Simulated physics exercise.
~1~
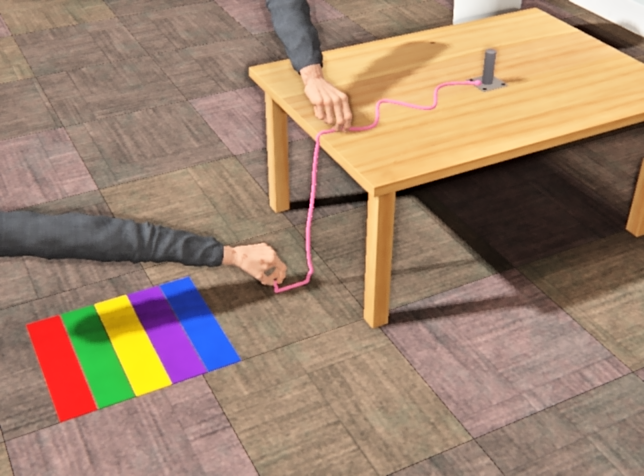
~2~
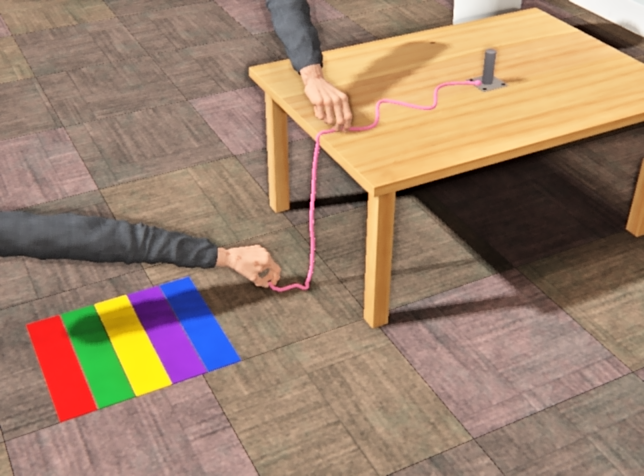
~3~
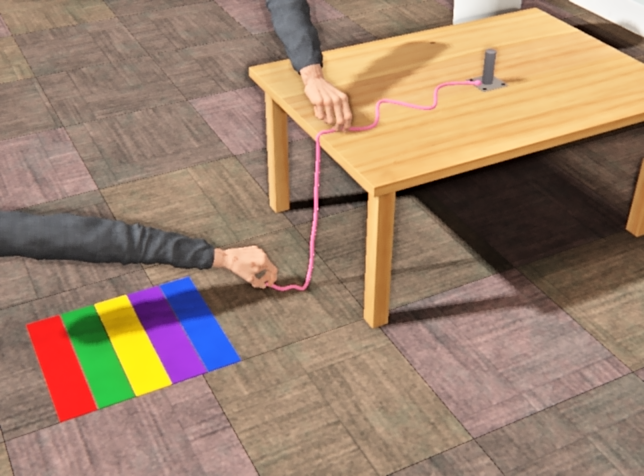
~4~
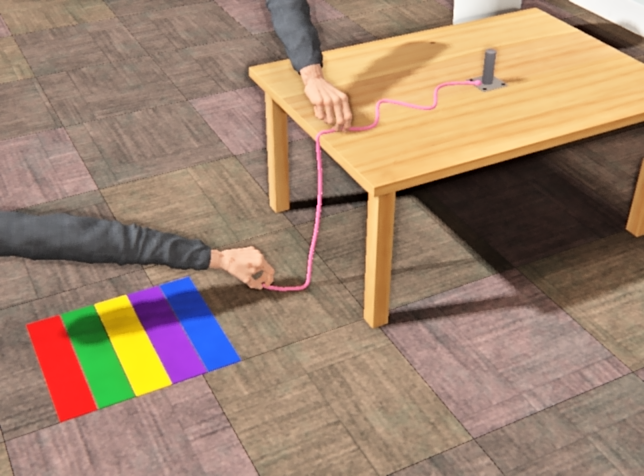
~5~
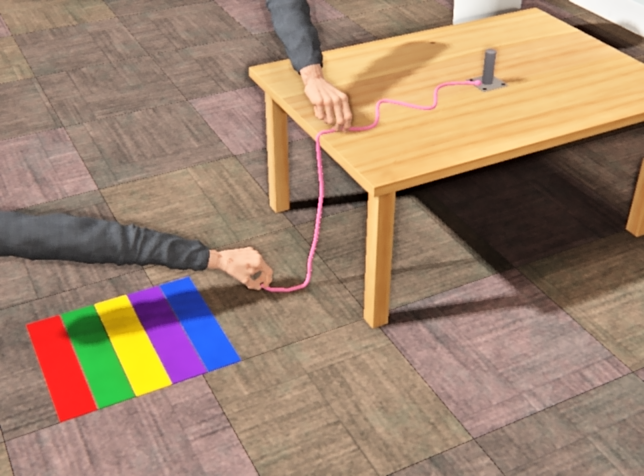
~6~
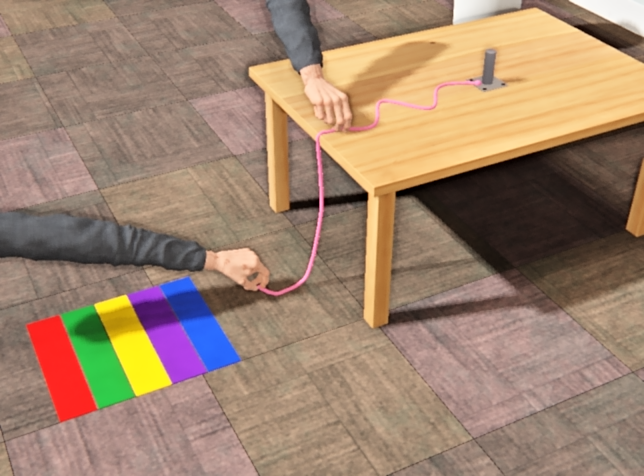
Hand near the floor drawing the end of a pink cord slightly left beside coloured strips, another hand resting at the table edge.
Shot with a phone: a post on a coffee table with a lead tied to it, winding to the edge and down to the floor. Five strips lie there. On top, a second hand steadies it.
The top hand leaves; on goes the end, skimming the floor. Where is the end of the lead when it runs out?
Above the green strip.
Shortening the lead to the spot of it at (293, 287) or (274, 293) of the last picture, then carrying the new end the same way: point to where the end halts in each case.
One per try, the spots are (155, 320) and (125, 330).
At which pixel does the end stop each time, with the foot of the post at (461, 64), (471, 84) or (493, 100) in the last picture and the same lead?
Roughly (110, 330), (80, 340) and (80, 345).
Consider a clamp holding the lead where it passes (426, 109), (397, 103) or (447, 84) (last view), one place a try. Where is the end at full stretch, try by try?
Going through the three tries, you get (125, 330), (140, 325) and (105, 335).
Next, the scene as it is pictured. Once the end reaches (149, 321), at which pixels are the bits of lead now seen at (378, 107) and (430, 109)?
You'll find the first mark at (350, 121) and the second mark at (404, 106).
Early on, end near (149, 321); over purple.
Midway, end near (116, 331); over yellow.
At the end of the slack, end near (98, 336); over green. It gets as far as the green strip.
